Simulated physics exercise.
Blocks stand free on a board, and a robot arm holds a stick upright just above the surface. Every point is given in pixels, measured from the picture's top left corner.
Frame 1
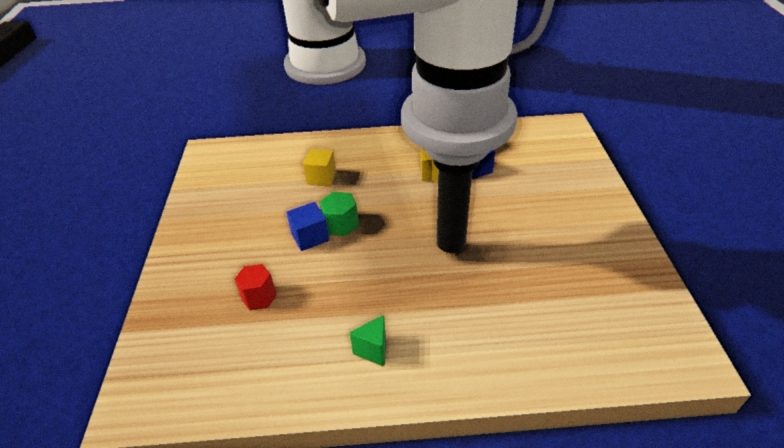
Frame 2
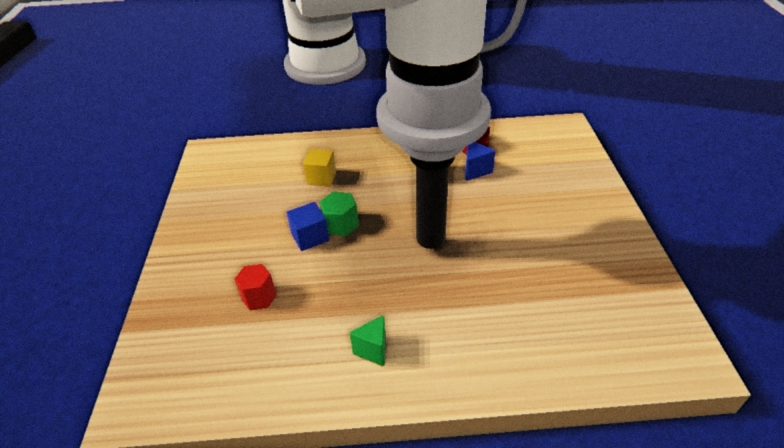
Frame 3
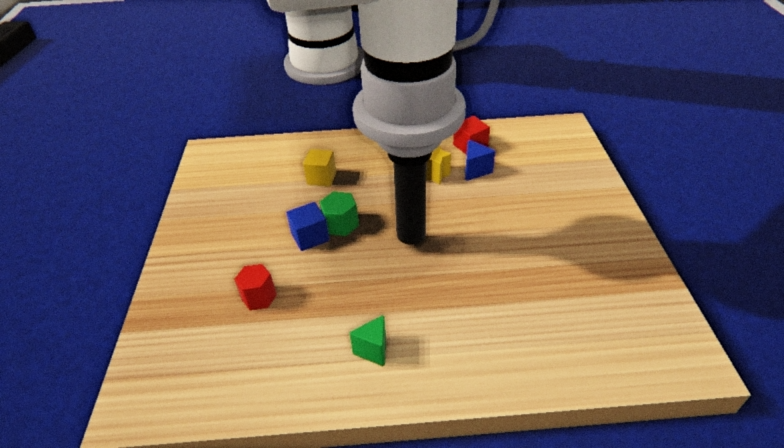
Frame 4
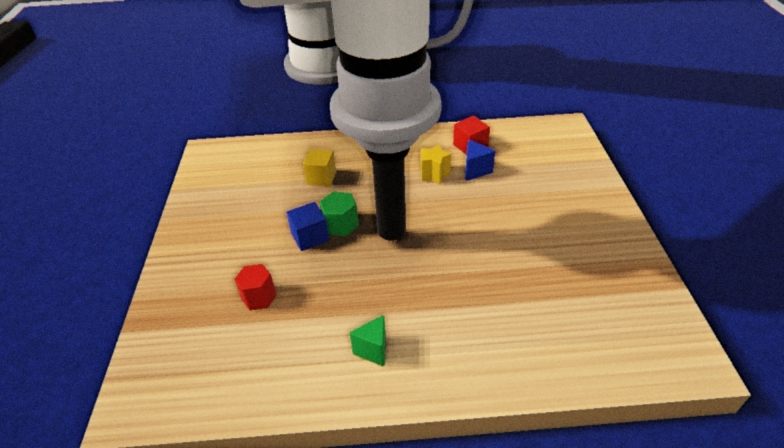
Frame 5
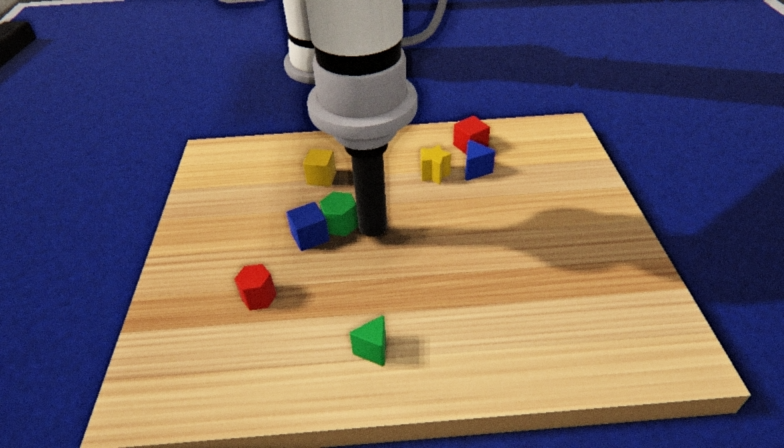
At first, a robot arm holds a black stick upright over the right-centre of a wooden board scattered with small coloured blocks. The arm glides steadily left, uncovering a yellow block behind it, until the stick is right beside the green hexagon, while the blocks all stay where they are.
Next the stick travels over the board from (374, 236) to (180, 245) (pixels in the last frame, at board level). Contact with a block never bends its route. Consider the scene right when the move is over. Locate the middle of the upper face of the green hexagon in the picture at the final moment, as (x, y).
Most likely (322, 196).
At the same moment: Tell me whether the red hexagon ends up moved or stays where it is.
It's unmoved.
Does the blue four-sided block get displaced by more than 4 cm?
Yes.
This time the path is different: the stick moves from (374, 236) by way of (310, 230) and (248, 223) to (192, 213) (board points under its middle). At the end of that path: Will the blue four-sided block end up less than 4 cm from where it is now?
Final answer: No.
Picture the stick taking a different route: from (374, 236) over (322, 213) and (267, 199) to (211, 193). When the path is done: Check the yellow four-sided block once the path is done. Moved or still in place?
Put simply, it stays right there.
What follows on the original path. One third of the way, stick at (306, 231); blue four-sided block at (269, 215); green hexagon at (322, 196), turned 45° clockwise.
Two thirds of the way, stick at (240, 234); blue four-sided block at (217, 207), turned 45° clockwise; green hexagon at (322, 196), turned 45° clockwise.
At the end, stick at (176, 236); red hexagon still; blue four-sided block at (201, 202), turned 115° clockwise; green hexagon at (322, 196), turned 45° clockwise.
